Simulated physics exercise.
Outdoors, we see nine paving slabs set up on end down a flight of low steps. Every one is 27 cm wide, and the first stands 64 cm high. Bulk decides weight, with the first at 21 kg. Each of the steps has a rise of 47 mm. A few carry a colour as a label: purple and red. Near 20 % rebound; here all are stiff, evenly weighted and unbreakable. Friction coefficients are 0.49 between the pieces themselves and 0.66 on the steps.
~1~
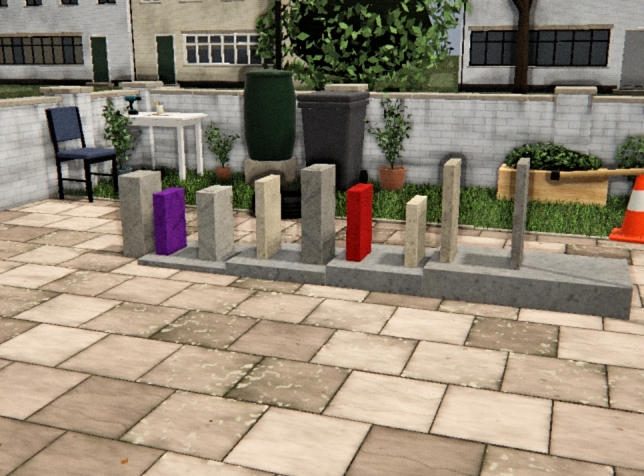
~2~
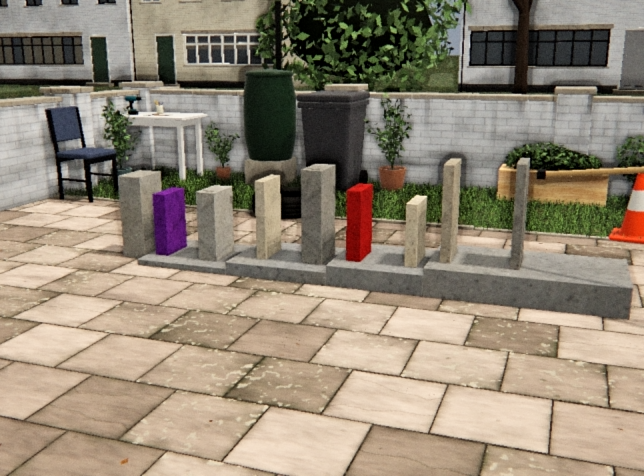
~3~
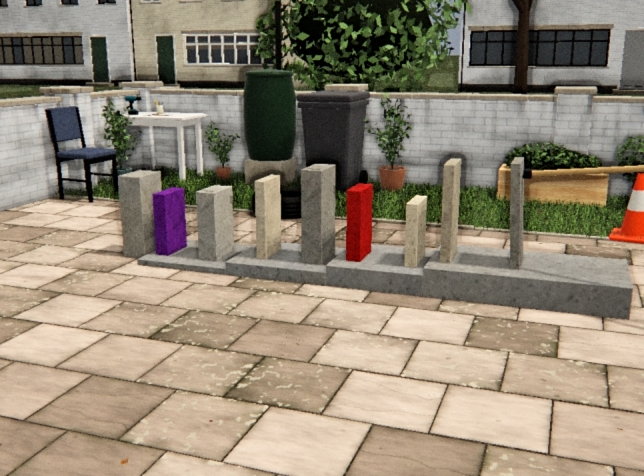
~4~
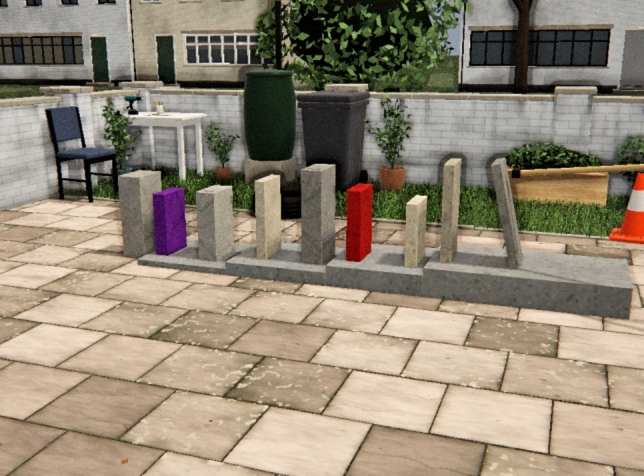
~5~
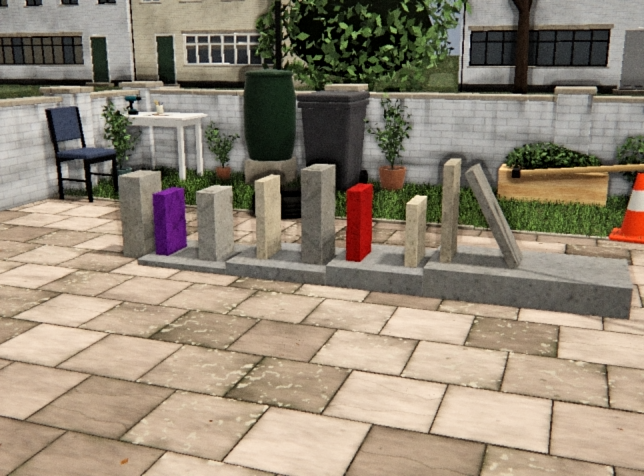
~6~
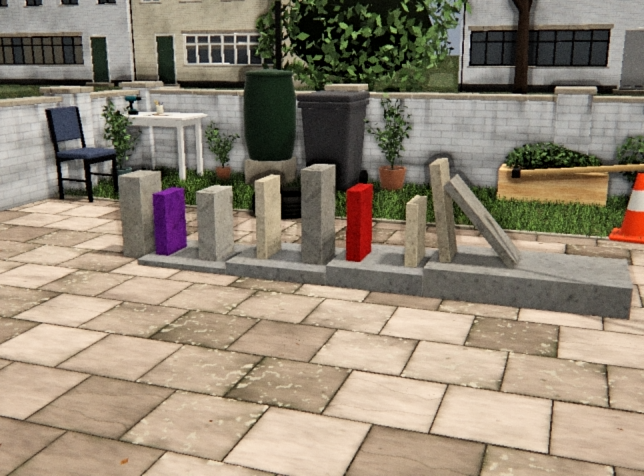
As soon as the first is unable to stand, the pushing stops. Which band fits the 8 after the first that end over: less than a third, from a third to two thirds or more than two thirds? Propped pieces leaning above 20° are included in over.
Over two thirds.
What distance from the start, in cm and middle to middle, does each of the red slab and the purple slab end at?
So red shifts 30 cm, while purple shifts 30 cm.
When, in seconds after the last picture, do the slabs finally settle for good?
That comes at about 2.5 s.
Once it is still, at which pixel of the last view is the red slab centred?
Roughly at (319, 235).
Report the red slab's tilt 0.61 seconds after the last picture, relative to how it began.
It sits at about 30 degrees.
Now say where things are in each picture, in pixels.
In the first frame (places mark the middle of the side facing us), pole end (556, 176) 13 cm from the first slab; red slab (353, 227); purple slab (176, 222); the rest undisturbed.
Pole end (542, 175) 52 mm from the first slab; red slab (353, 227), in the second frame.
Pole end (528, 175) pushing; red slab (353, 227); the rest undisturbed, in the third frame.
Pole end (517, 174) stopped; red slab (353, 227); the rest undisturbed, in the fourth frame.
Pole end (517, 174) stopped; red slab (353, 227); the rest undisturbed, in the fifth frame.
Pole end (517, 174) stopped; red slab (353, 227); purple slab (176, 222); steepest lean 8°, the slab at (440, 214); one has shifted, in the sixth frame.
Then, 0.23 s after the last picture, 1 of the 8 other slabs over.
Then, 0.61 s after the last picture, 3 of the 8 other slabs over; red slab leaning 31°.
Then, 1.27 s after the last picture, 6 of the 8 other slabs over; red slab leaning 68°.
Then, 1.95 s after the last picture, 8 of the 8 other slabs over; red slab leaning 71°; purple slab leaning 56°.
At rest, 8 of the 8 other slabs over; red slab leaning 71°; purple slab leaning 62°. That is 100 per cent. Not one is left standing. As the last picture would show them, middles, red slab near (319, 235), purple slab near (140, 228).
